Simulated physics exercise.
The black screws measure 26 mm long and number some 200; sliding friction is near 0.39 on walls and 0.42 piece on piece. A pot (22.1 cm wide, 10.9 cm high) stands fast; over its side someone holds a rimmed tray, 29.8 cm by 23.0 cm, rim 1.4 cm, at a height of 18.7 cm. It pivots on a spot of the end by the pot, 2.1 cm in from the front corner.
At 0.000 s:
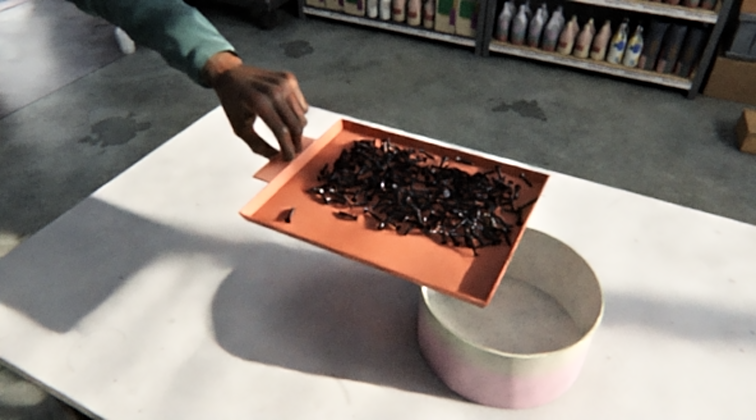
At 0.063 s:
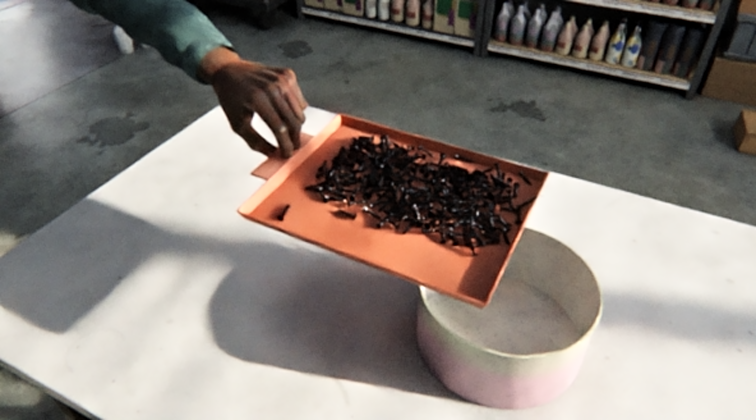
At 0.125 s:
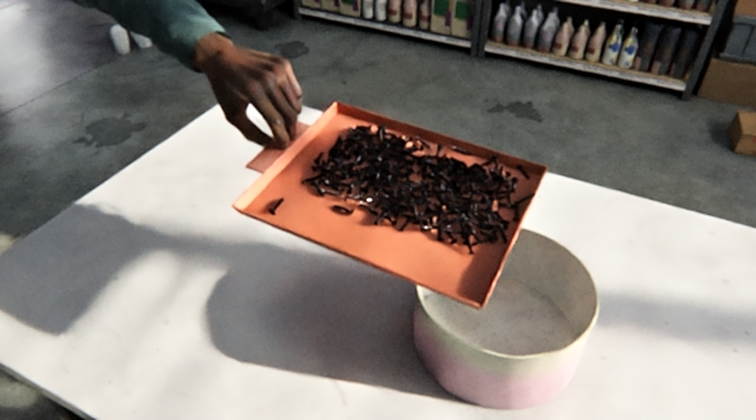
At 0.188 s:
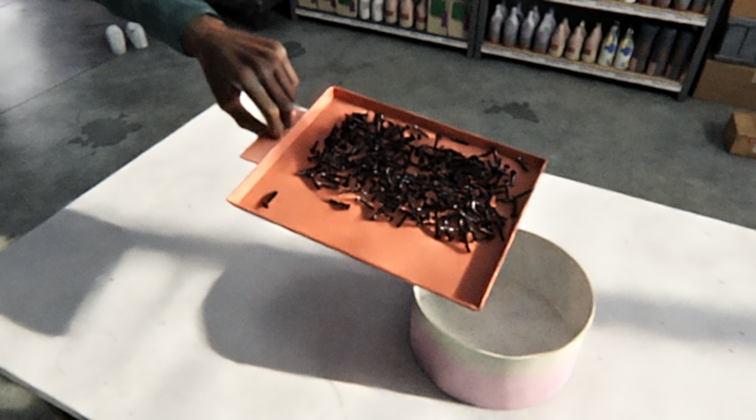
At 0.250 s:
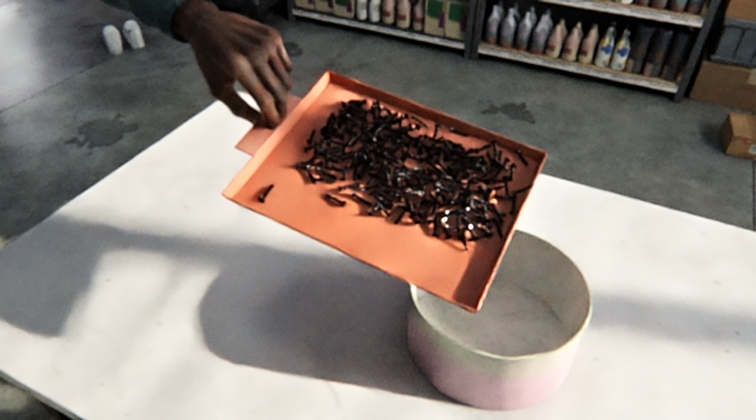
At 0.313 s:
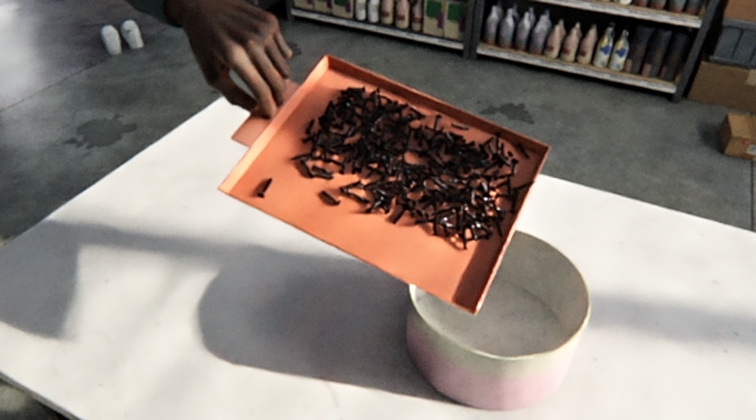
A hand raises the handle end of an orange tray of black screws, tilting it steadily.
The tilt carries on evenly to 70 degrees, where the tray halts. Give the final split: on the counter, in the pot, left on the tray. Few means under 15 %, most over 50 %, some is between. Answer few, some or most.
Counter most, pot few, tray few.
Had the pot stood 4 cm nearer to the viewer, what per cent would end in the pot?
It would be near 35 per cent.
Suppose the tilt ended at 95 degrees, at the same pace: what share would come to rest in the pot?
Then about 0 per cent.
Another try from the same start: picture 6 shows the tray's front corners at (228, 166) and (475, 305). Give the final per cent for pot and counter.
Pot 25, counter 70.
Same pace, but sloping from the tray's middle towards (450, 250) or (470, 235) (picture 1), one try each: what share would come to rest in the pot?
About 20 and 70 per cent.
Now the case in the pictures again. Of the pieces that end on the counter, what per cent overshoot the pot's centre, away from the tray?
Some 70 per cent.
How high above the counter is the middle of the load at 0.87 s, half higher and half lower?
About 22 cm.
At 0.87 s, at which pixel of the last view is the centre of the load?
Around (453, 296).
After 0.65 s, tilt 44 degrees; the tray holds 100 %, the pot 0 %.
After 0.87 s, tilt 61 degrees; the tray holds 70 %, the pot 0 %.
Then, at 1.20 s, tilt 70 degrees; the tray holds 5 %, the pot 0 %.
At rest (2.2 s), counter 100 %, pot 0 %, tray 0 %.
